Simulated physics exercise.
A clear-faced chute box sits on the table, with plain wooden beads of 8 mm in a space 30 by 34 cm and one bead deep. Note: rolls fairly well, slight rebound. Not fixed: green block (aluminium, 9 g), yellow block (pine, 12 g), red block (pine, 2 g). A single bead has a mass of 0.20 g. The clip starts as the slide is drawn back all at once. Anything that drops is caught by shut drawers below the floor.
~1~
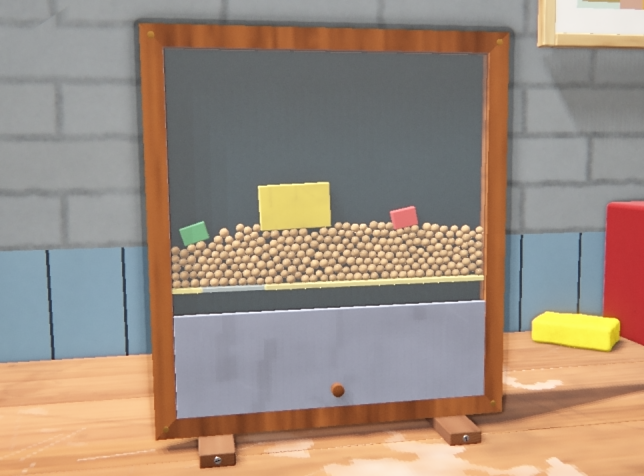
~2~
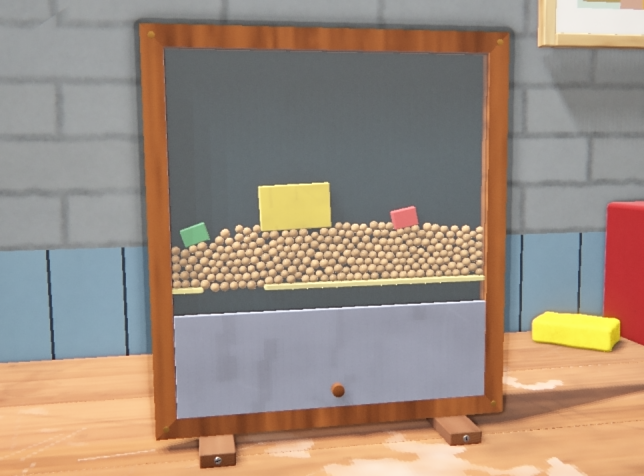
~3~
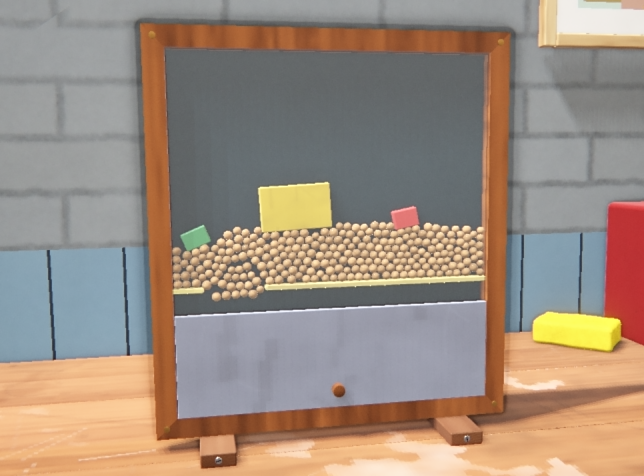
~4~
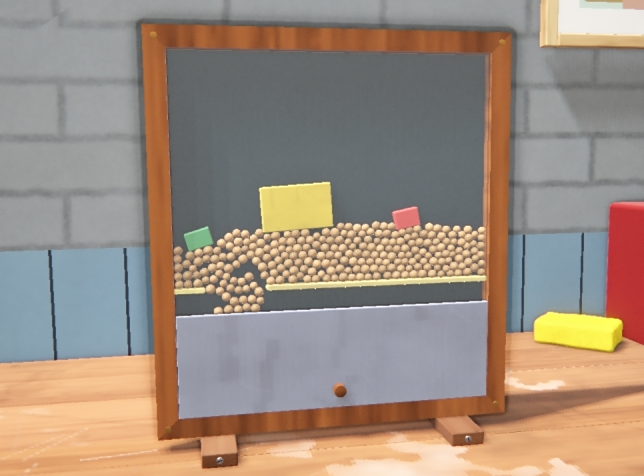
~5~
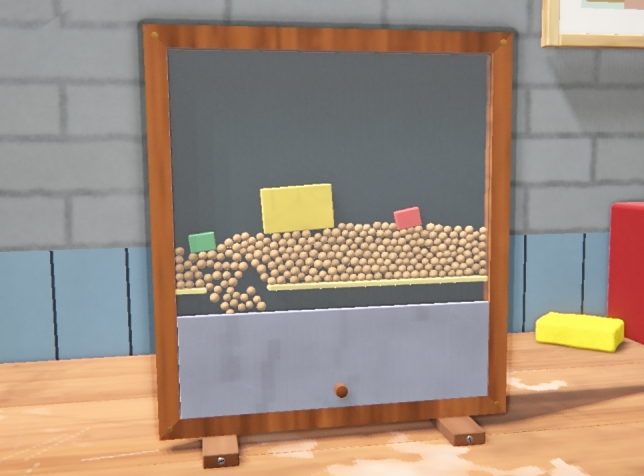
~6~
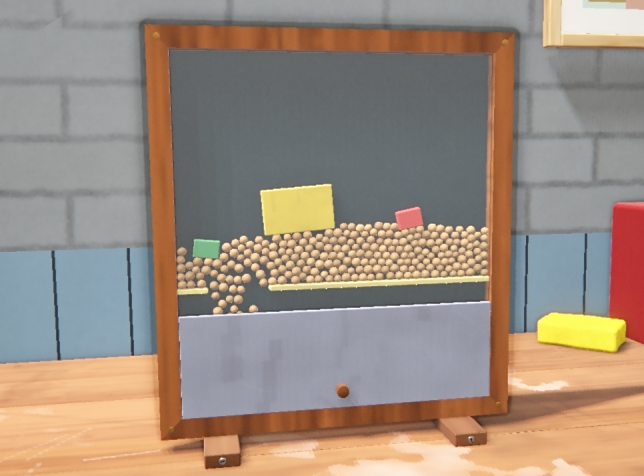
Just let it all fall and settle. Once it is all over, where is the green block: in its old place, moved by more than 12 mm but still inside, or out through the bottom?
Out through the bottom.
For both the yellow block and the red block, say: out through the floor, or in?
Yellow block drops out, red block stays in.
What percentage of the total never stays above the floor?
Around 35 percent.
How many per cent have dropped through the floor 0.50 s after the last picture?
I'd say about 35 per cent.
Then, 0.15 s later than the last picture, 25 % are out; green block below the floor; yellow block moved 4.4 cm tilted 25°; red block moved 0.1 cm tilted 12°.
Then, 0.50 s later than the last picture, 35 % are out; green block below the floor; yellow block below the floor; red block moved 0.1 cm tilted 13°.
Then, 1.20 s later than the last picture, 35 % are out; green block below the floor; yellow block below the floor; red block moved 0.1 cm tilted 13°.
All still 1.4 s after it, 35 % are out; green block below the floor; yellow block below the floor; red block moved 0.1 cm tilted 13°.
